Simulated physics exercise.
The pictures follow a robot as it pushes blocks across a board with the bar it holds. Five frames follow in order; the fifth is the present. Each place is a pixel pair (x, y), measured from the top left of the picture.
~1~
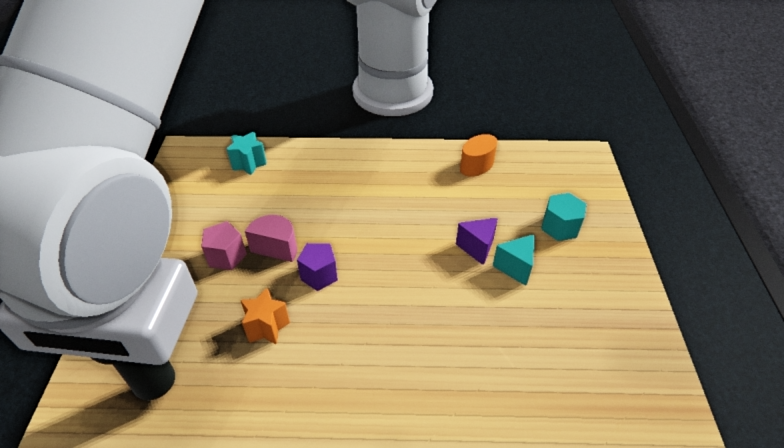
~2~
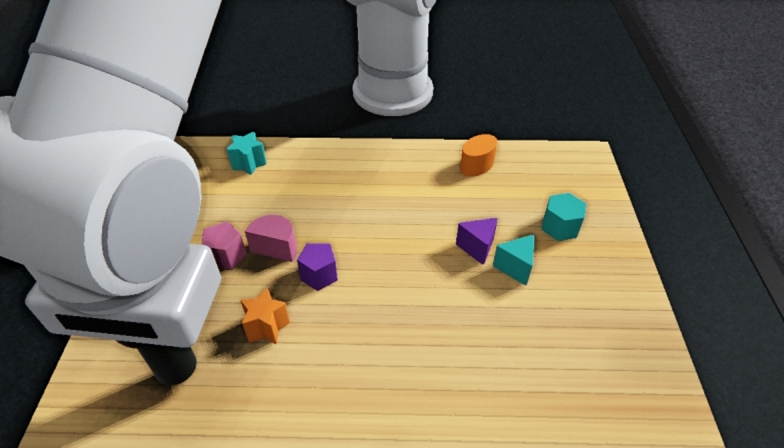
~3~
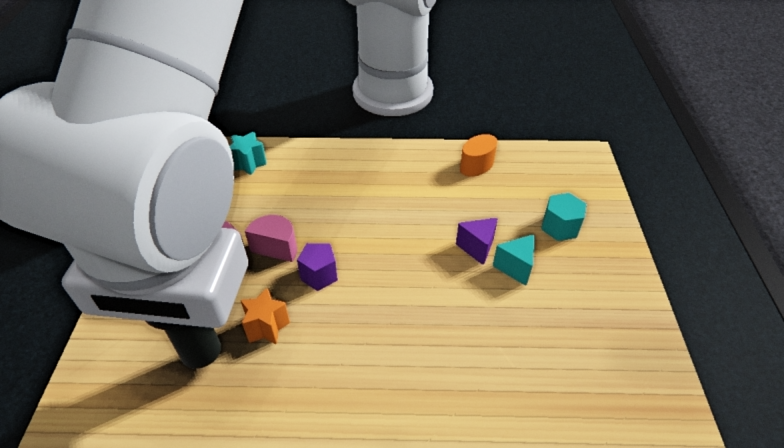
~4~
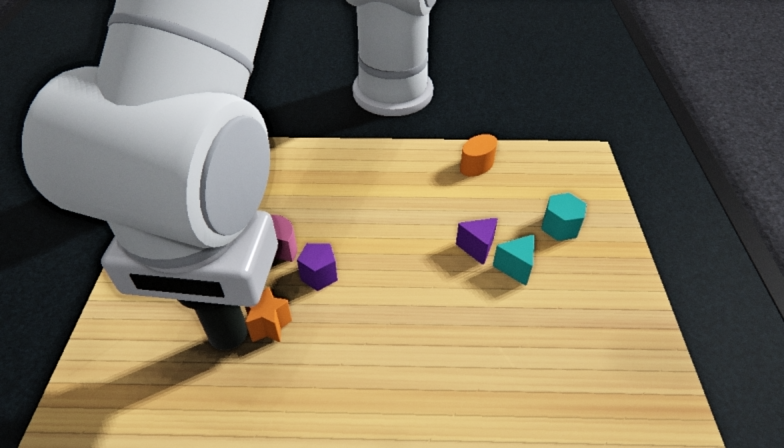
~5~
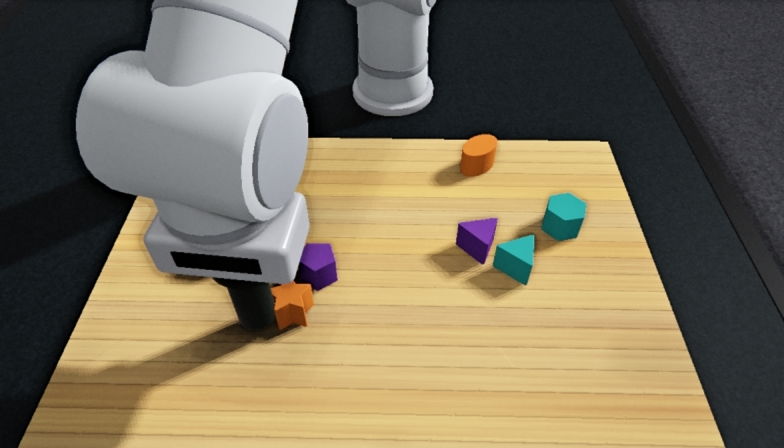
On a wooden board scattered with colored blocks, a robot arm moved its black bar up and to the right from the lower left, then nudged the orange star slightly toward the right.
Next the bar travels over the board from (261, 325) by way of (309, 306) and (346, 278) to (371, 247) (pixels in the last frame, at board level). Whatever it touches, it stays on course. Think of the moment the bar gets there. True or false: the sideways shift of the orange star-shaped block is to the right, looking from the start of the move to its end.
Verdict: True.
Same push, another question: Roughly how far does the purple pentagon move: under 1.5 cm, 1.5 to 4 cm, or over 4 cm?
Answer: More than 4 cm.
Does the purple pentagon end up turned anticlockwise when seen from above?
Yes.
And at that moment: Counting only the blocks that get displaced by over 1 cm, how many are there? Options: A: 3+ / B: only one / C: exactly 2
Answer: C.
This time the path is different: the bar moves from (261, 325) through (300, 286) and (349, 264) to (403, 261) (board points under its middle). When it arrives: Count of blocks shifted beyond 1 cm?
I expect two blocks to be moved by more than 1 cm.
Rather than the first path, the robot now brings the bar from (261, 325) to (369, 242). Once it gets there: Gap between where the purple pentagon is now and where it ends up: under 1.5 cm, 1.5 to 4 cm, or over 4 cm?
The shift is above 4 cm.
The first path, step by step. One third of the way, bar (307, 296); orange star-shaped block (337, 273); purple pentagon (330, 244), turned 50° anticlockwise.
Two thirds of the way, bar (346, 268); orange star-shaped block (377, 251), turned 15° clockwise; purple pentagon (336, 231), turned 75° anticlockwise.
At the end, bar (371, 237); pink half-round block unmoved; orange star-shaped block (397, 239), turned 55° clockwise; purple pentagon (337, 221), turned 100° anticlockwise.
